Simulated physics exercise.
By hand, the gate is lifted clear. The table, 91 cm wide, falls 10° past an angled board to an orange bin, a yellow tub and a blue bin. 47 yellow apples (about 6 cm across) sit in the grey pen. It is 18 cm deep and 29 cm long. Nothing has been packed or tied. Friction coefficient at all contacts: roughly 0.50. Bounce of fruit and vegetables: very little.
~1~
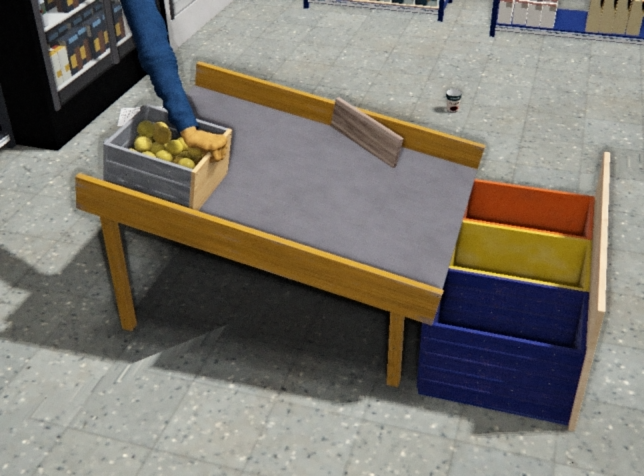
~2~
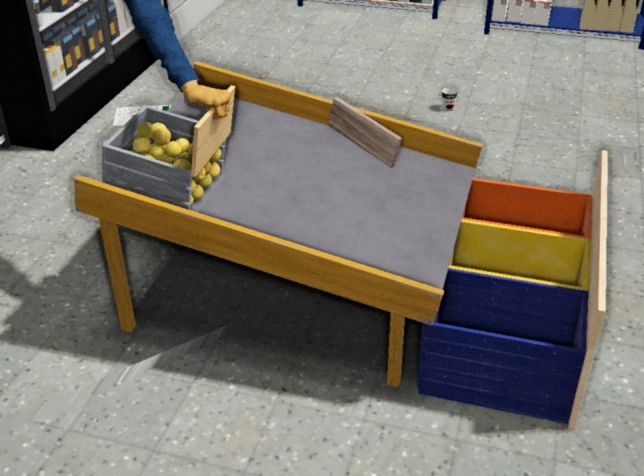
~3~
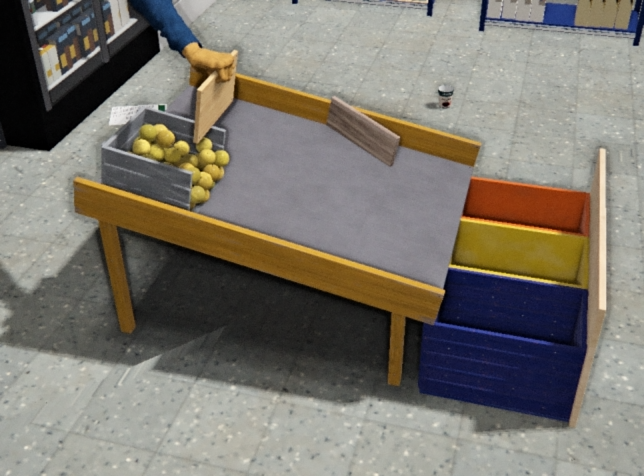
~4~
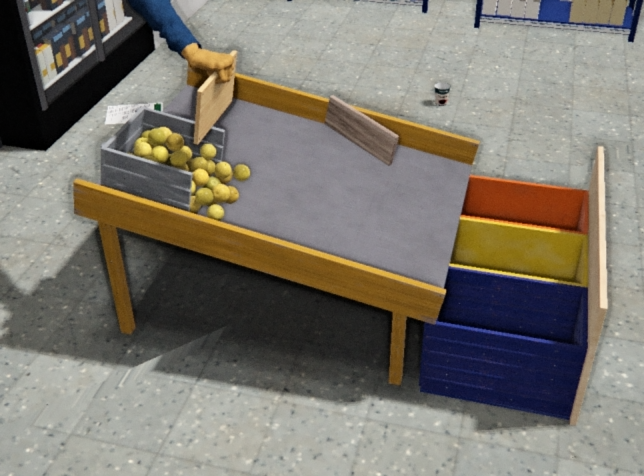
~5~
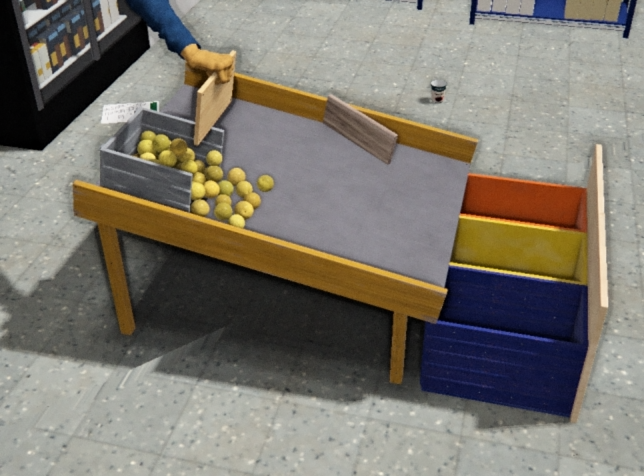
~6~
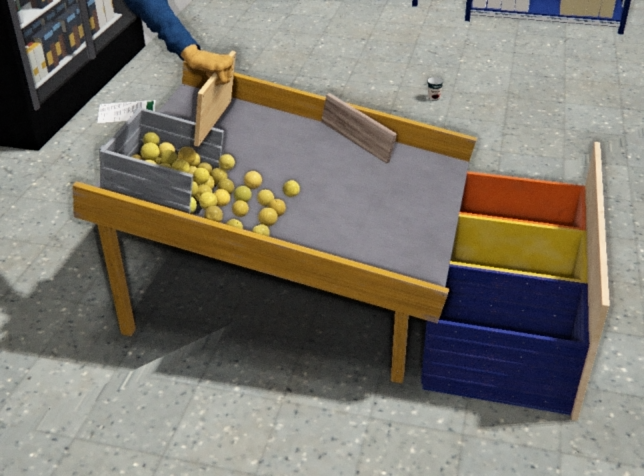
The clip shows a gloved hand lifting a wooden gate from a grey pen of yellow apples on a sloping table, then holding it aside while some apples roll out rightward across the surface, with coloured bins beyond.
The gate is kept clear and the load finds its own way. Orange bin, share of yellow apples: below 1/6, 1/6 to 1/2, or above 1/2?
Below 1/6.
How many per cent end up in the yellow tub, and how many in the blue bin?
Roughly 30 and 70 per cent.
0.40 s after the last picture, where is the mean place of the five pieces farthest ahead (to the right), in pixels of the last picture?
Around (378, 239) in pixels.
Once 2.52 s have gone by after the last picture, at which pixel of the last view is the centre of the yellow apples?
I'd put the middle close to (540, 357) in the last view.
Then, 0.40 s after the last picture, 20 still in the grey pen and 27 on the slope.
Then, 0.91 s after the last picture, 8 still in the grey pen, 1 in the yellow tub, 5 in the blue bin, 31 on the slope and 2 in the air.
Then, 1.61 s after the last picture, 6 in the yellow tub, 16 in the blue bin, 19 on the slope and 6 in the air.
Outcome (2.52 s after the last picture), 1 in the orange bin, 13 in the yellow tub and 33 in the blue bin. Asked share, 1 of 47, 2 per cent.
